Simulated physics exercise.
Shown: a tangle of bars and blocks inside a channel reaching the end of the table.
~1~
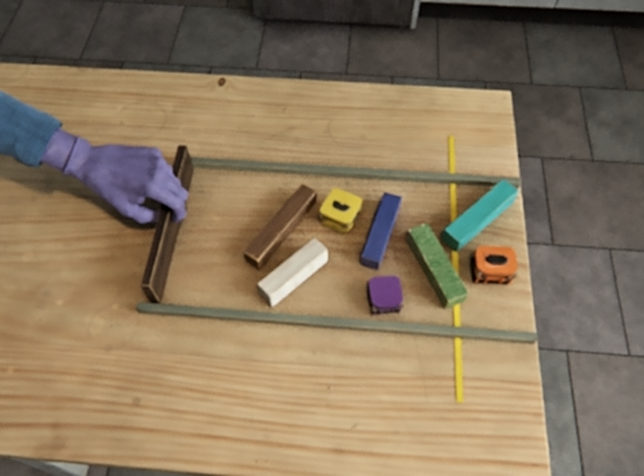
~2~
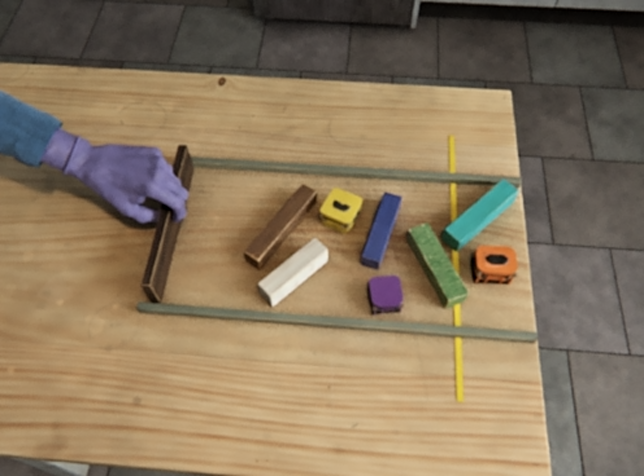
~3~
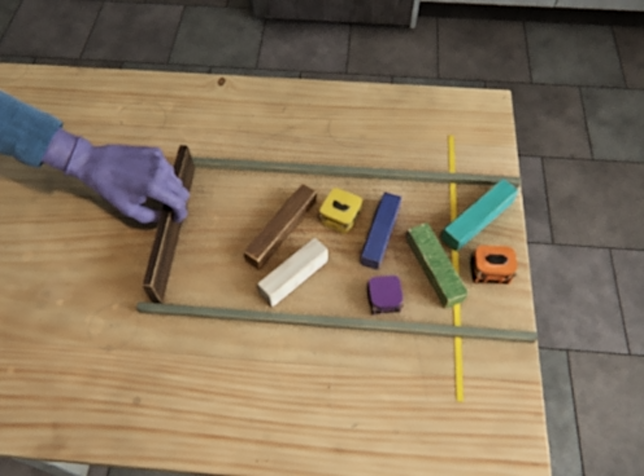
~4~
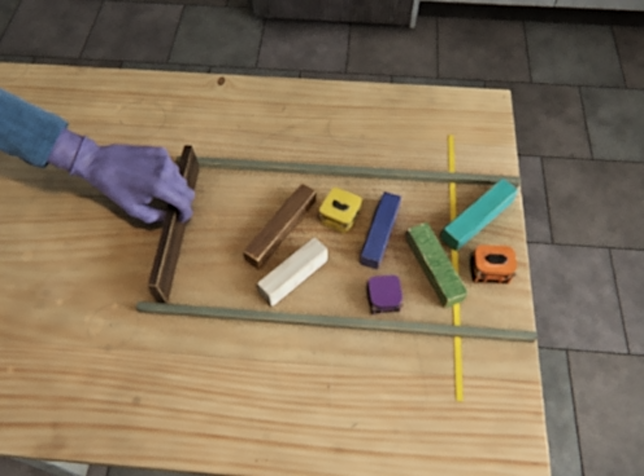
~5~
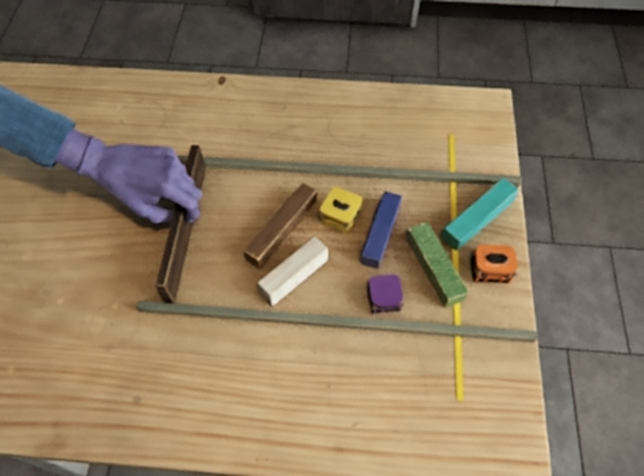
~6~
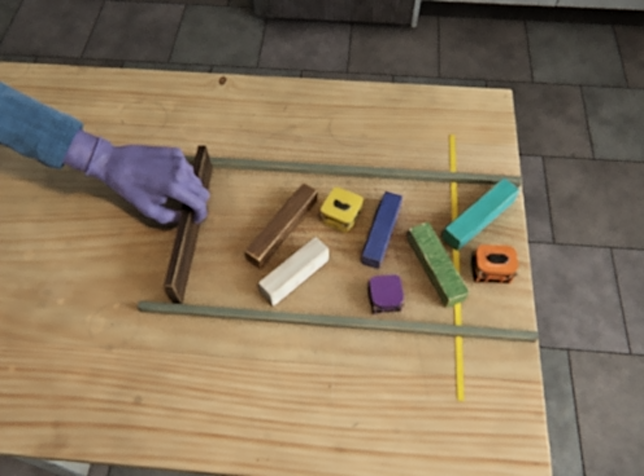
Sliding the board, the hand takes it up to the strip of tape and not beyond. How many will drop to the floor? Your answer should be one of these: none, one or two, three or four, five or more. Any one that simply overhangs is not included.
The count is three or four.
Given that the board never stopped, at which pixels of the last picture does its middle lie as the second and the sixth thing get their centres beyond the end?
At (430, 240) for the second, at (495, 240) for the sixth.
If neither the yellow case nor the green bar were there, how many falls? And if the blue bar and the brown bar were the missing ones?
You'd count 2 the first time and 0 the second time.
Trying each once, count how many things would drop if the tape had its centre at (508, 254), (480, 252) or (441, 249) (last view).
The three tries give 7, 4 and 2.
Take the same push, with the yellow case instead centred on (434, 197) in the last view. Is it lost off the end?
So it does not drop, then.
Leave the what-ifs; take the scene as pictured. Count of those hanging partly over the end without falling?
1 is the number.
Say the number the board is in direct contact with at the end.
That makes 1.
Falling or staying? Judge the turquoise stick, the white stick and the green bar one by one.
Once everything settles, the turquoise stick drops away, the white stick is still on top and the green bar drops away.
Soon after, none off yet; orange case at rest near (495, 264); turquoise stick at rest near (481, 214); green bar at rest near (437, 264).
Then, none off yet; orange case at rest near (495, 265); turquoise stick moved a little near (498, 216); green bar moved a little near (459, 274).
At rest, the number that fall off is three or four; fallen, green bar, turquoise stick and orange case.
